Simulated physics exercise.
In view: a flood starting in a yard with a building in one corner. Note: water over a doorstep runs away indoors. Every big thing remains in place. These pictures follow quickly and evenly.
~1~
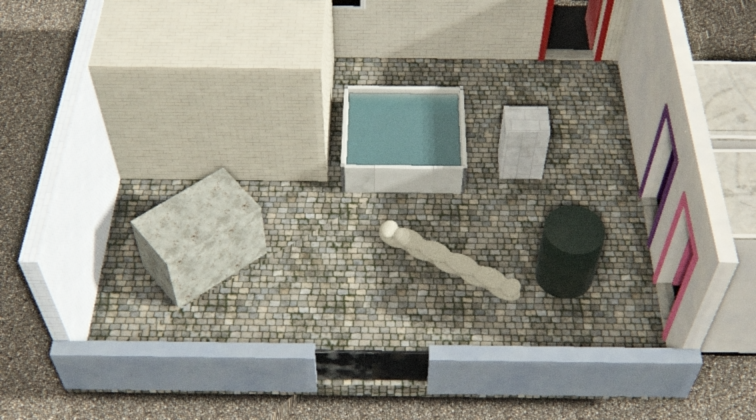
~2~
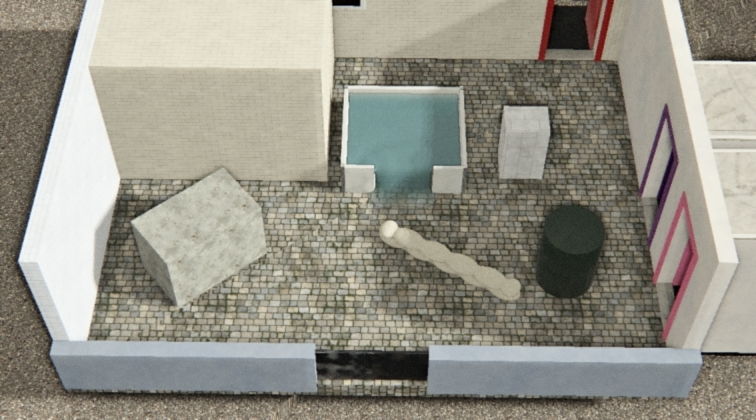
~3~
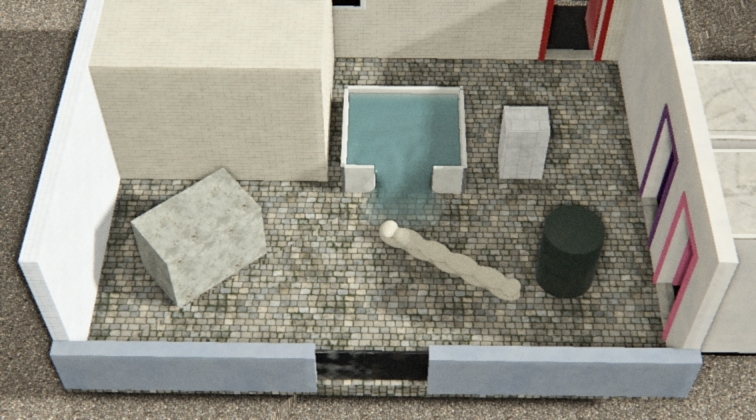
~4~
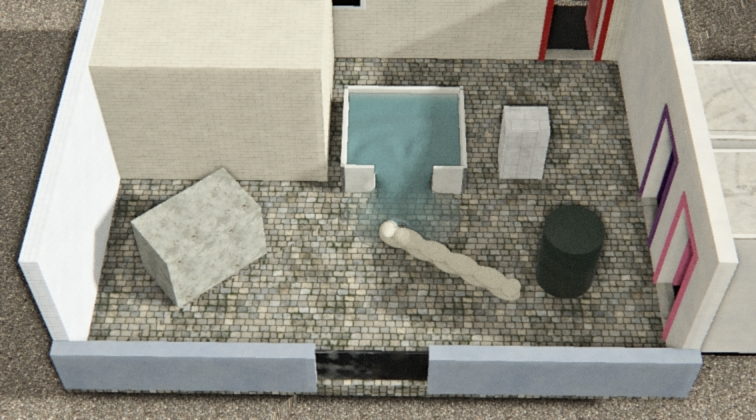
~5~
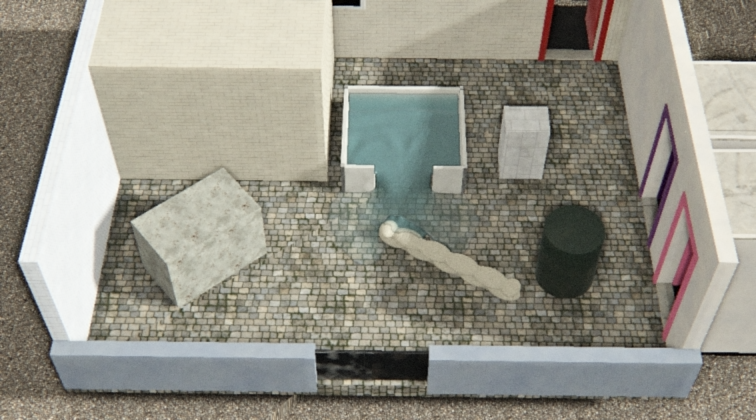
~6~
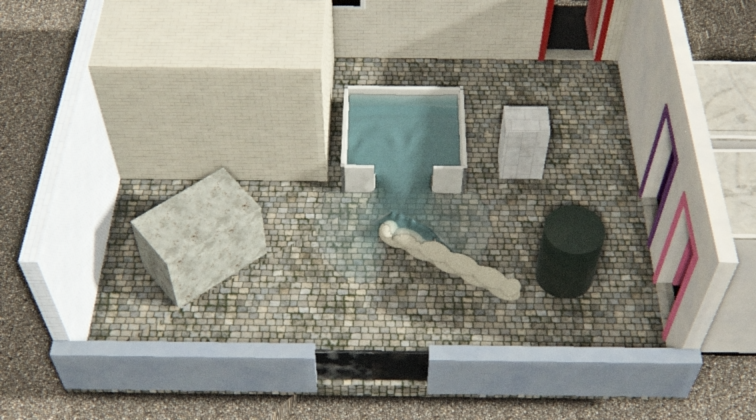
We see a walled, paved yard with a white-sided tank of still water; a gap opens in the tank's near side, and water pours out, spreading across the paving around the near end of a pale, lumpy barrier.
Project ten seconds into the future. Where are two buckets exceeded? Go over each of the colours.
The purple door will receive over two buckets, the red door will receive over two buckets, the pink door will receive two buckets or fewer.
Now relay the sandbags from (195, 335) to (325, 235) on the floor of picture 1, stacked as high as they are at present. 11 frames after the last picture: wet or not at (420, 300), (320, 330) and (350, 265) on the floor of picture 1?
Submerged; submerged; submerged.
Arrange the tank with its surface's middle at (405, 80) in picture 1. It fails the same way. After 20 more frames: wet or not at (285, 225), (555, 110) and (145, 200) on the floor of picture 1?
First spot gets drenched, second spot stays unwetted, third spot stays unwetted.
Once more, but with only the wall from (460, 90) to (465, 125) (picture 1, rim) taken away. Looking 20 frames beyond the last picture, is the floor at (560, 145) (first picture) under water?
At the point asked about: Soaked.
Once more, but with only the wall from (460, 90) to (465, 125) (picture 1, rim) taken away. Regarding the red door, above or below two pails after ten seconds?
The red one floods.
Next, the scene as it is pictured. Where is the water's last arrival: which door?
Door: The door marked red.
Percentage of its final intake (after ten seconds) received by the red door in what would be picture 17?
About 0 per cent.
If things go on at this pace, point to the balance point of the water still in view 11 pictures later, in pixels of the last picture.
About (409, 193).
A moment on, water covers 15 % of the floor; the purple door not reached, the red door not reached, the pink door not reached.
Next, water covers 35 % of the floor; the purple door wet at the sill, nothing in, the red door not reached, the pink door not reached.
Then, water covers 45 % of the floor; the purple door over two buckets in, the red door not reached, the pink door wet at the sill, nothing in.
Later, water covers 75 % of the floor; the purple door over two buckets in, the red door under two buckets in, the pink door wet at the sill, nothing in.
In the end, water covers 90 % of the floor; the purple door over two buckets in, the red door over two buckets in, the pink door under two buckets in.
